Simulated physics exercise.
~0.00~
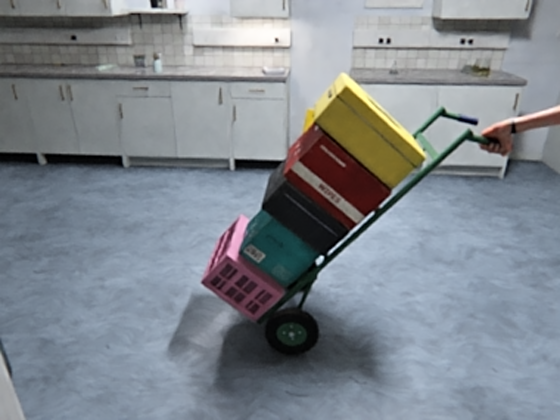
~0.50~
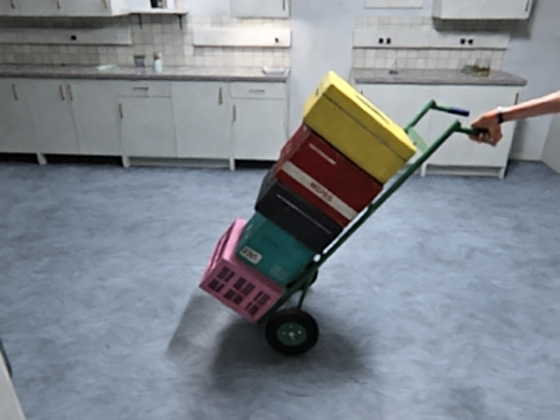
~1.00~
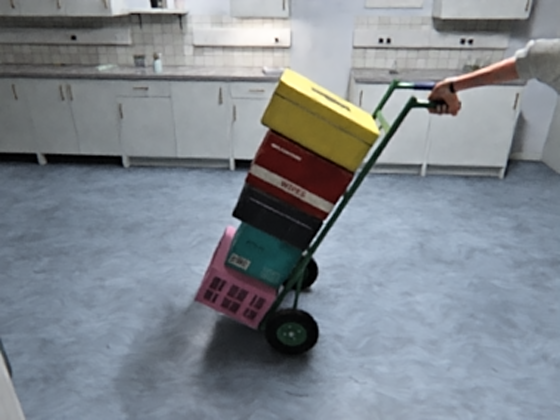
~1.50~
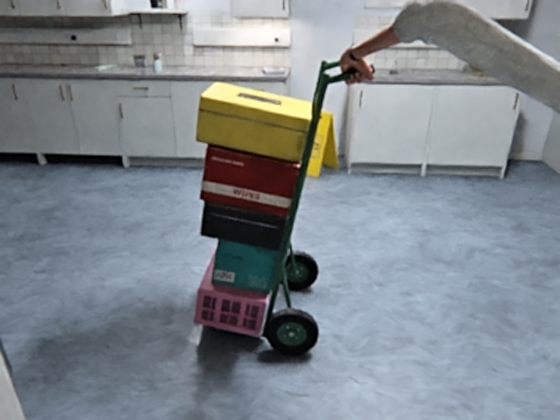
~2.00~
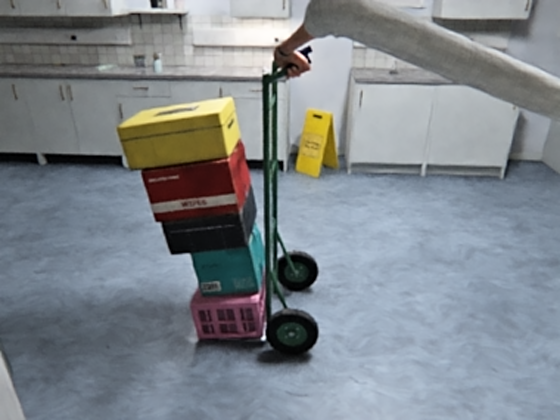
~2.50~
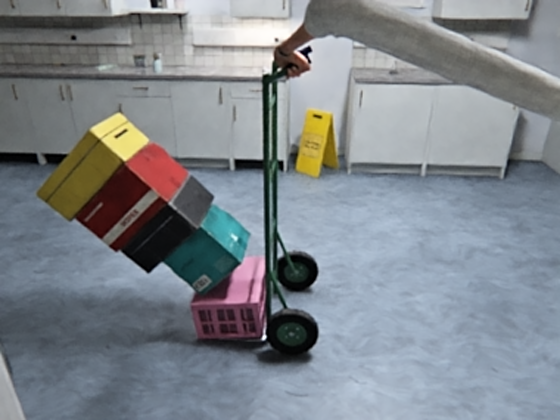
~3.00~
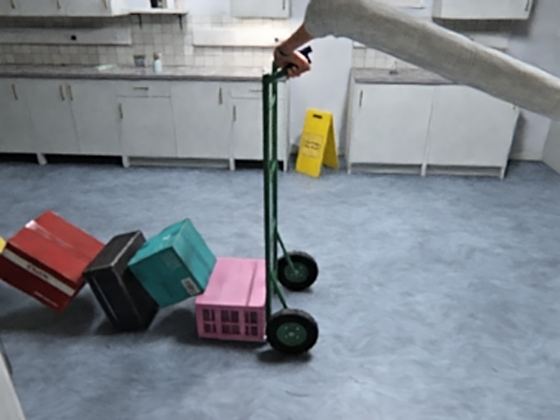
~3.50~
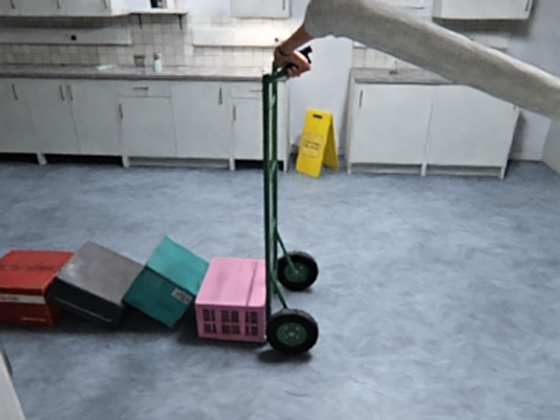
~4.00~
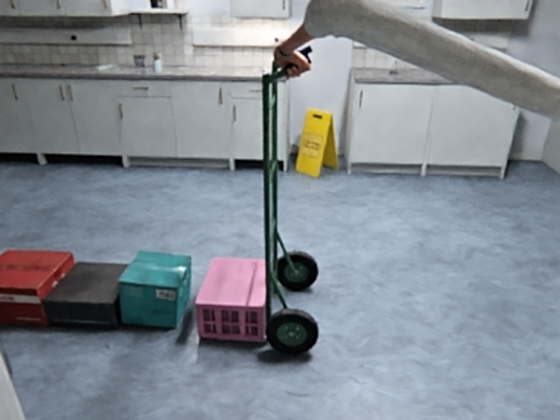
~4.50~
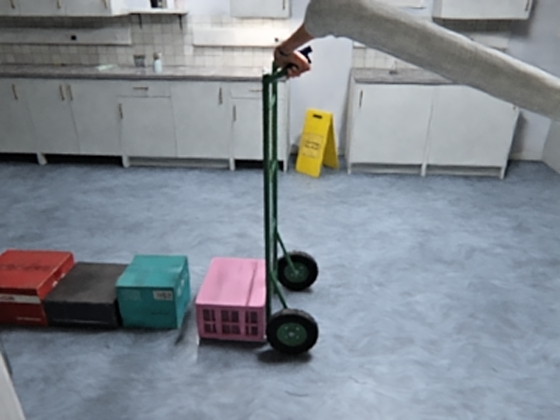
In a kitchen, a hand swung a loaded green hand truck upright, and the yellow, red, black and turquoise boxes toppled off to the left, ending in a row on the floor with the yellow one out of view, while the pink crate stayed put.
